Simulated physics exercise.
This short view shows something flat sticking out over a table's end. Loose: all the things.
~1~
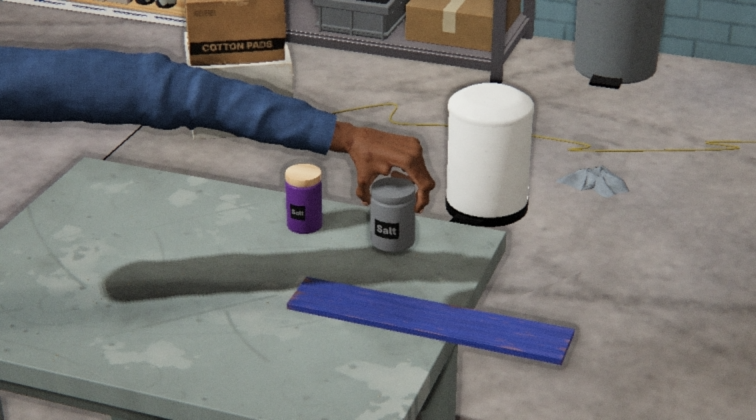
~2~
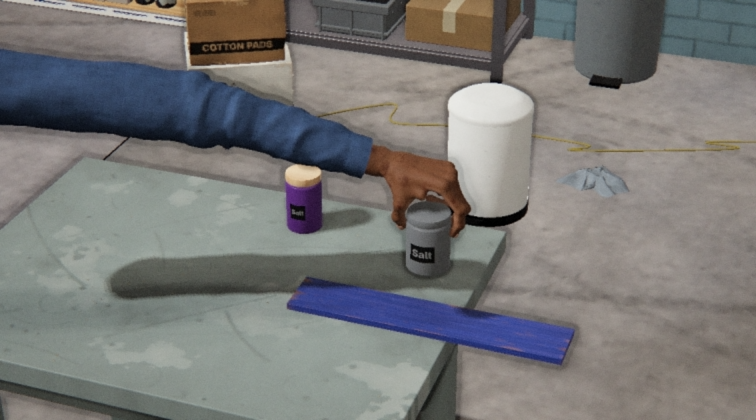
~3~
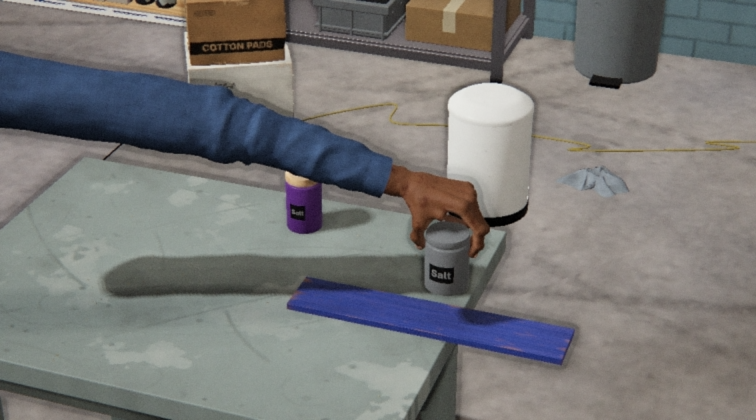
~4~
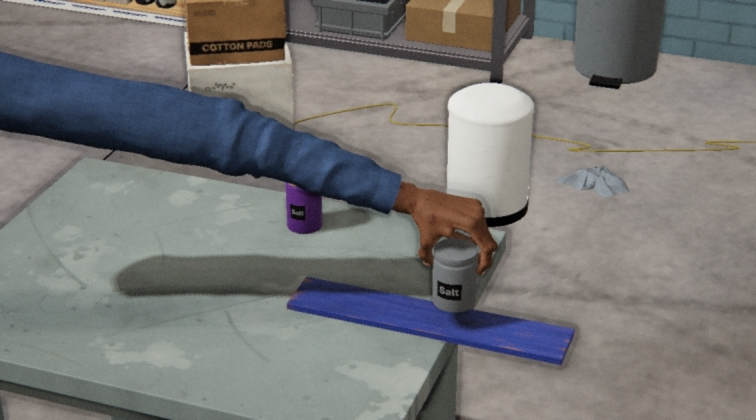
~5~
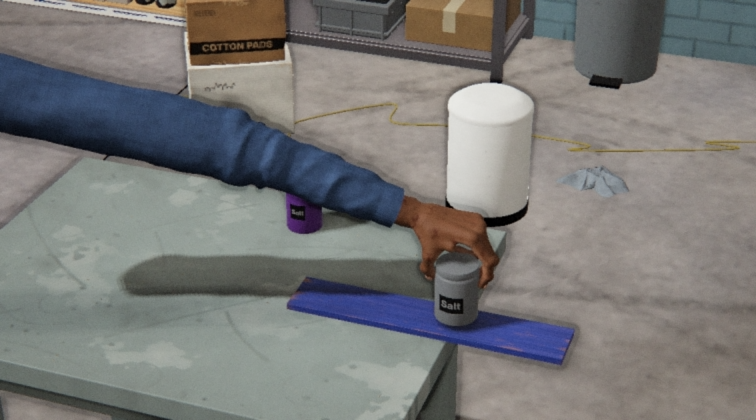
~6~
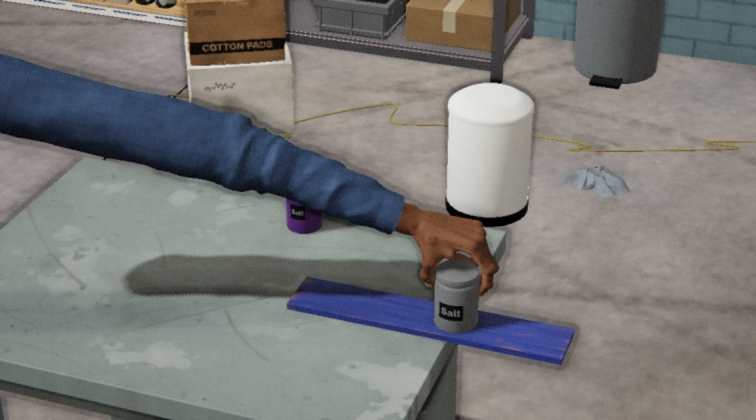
A grey salt jar, gripped from above by a hand in a blue sleeve, moved right and toward the viewer past a purple jar, then was lowered onto a blue plank jutting over the table's edge.
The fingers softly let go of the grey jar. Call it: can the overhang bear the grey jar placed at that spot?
It can.
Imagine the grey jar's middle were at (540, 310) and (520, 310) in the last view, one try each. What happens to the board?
The first time it drops; the second time it drops.
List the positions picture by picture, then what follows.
The first picture shows still above its spot; grey jar (393, 214); purple jar (304, 199).
The second picture shows still above its spot; grey jar (428, 238); purple jar (304, 199).
The third picture shows still above its spot; grey jar (447, 258); purple jar (304, 199).
The fourth picture shows still above its spot; grey jar (455, 275); purple jar (304, 199).
The fifth picture shows still above its spot; grey jar (457, 289).
The sixth picture shows in place under the hand; grey jar (457, 296).
Then, 0.40 s after the last picture, nothing has stirred.
Then, 1.10 s after the last picture, grey jar resting near (457, 296).
At rest, all 3 in place. Seen from the same camera at the end, grey jar near (457, 296). The board keeps its balance.
